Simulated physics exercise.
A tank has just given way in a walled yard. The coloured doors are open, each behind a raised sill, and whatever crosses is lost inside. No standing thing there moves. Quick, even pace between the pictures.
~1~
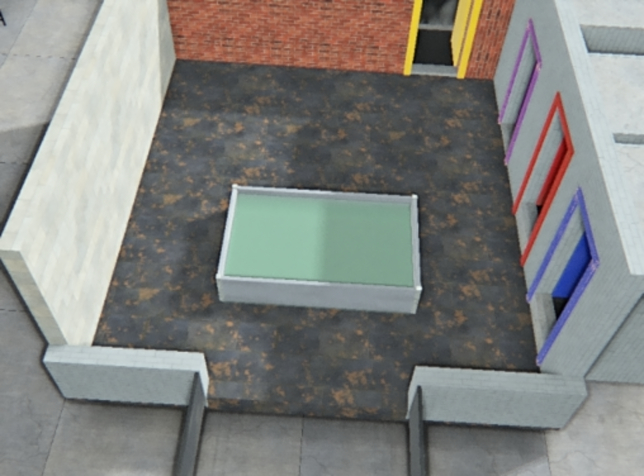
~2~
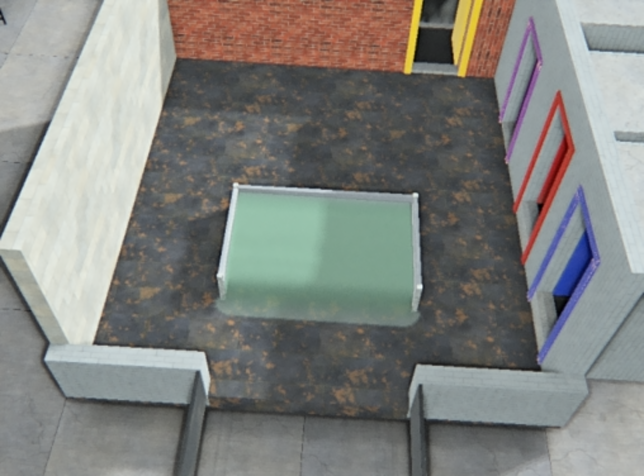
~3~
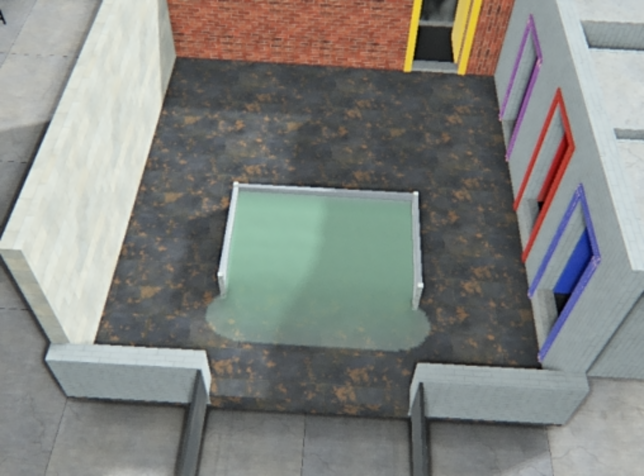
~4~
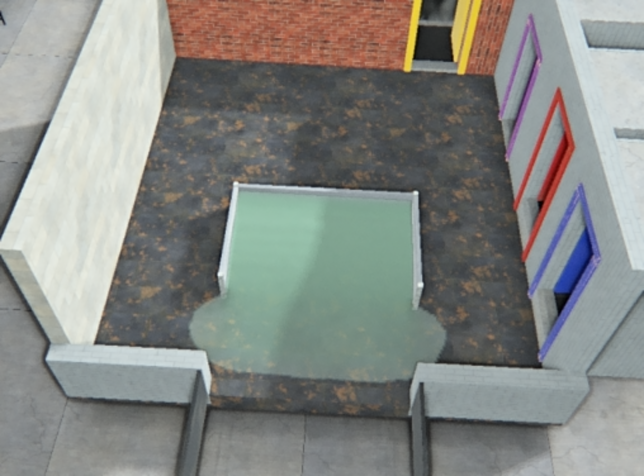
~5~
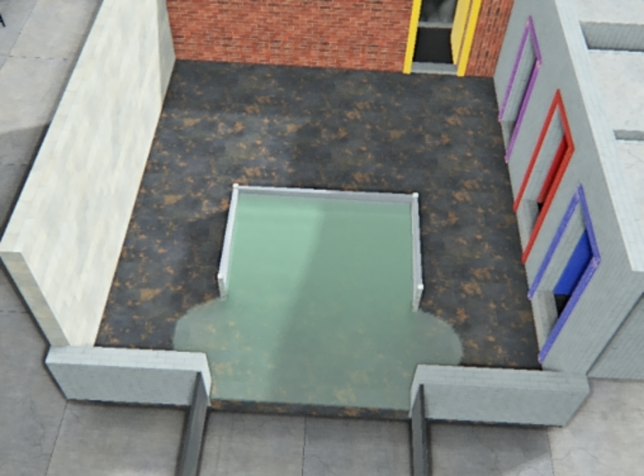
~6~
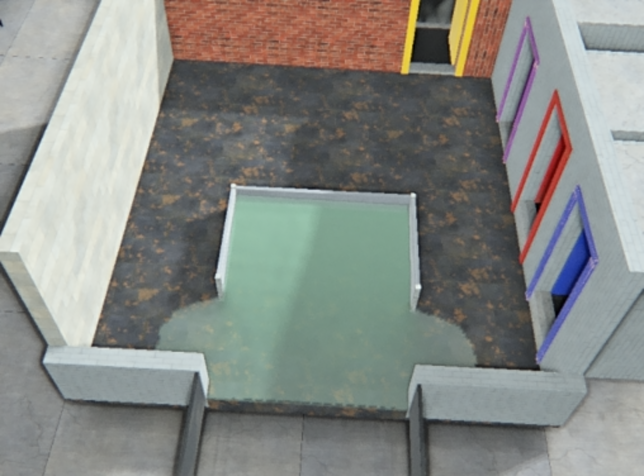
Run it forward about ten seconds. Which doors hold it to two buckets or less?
Outcome: The yellow door does not go over two buckets. The blue door does not go over two buckets. The red door does not go over two buckets. The purple door does not go over two buckets.
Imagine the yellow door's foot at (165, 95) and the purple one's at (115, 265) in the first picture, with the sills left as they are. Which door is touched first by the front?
Result: The door marked blue.
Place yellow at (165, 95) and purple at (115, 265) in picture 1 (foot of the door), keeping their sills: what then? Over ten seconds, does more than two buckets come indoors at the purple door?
The purple one stays within the limit, as far as I can tell.
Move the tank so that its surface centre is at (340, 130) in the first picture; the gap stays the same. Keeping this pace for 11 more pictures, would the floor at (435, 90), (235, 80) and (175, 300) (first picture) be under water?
Check in sequence: Still parched, still parched, soaked through.
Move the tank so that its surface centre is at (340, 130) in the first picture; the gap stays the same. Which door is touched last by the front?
Note: The yellow-painted one.
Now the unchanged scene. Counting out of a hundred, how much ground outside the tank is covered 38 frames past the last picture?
Close to 45 in a hundred, I think.
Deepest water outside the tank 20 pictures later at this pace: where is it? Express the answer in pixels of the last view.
It should be roughly at (524, 398).
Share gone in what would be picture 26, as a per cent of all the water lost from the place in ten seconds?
I'd put it near 75 in a hundred.
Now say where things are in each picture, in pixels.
The first picture shows still water in the water tank at (322, 239).
In the second picture, water pours out at (319, 297) and has run to (222, 305).
In the third picture, water pours out at (320, 296) and has run to (211, 318).
In the fourth picture, the front is at (199, 336), out from the gap at (320, 296).
In the fifth picture, water pours out at (320, 299) and has run to a hidden place.
In the sixth picture, the front is at a hidden place, out from the gap at (317, 299).
A moment on, water covers 15 % of the floor; the yellow door not reached, the blue door not reached, the red door not reached, the purple door not reached.
Next, water covers 20 % of the floor; the yellow door not reached, the blue door wet at the sill, nothing in, the red door not reached, the purple door not reached.
Then, water covers 30 % of the floor; the yellow door not reached, the blue door wet at the sill, nothing in, the red door wet at the sill, nothing in, the purple door not reached.
Later, water covers 45 % of the floor; the yellow door not reached, the blue door wet at the sill, nothing in, the red door wet at the sill, nothing in, the purple door wet at the sill, nothing in.
In the end, water covers 45 % of the floor; the yellow door wet at the sill, nothing in, the blue door wet at the sill, nothing in, the red door wet at the sill, nothing in, the purple door wet at the sill, nothing in.
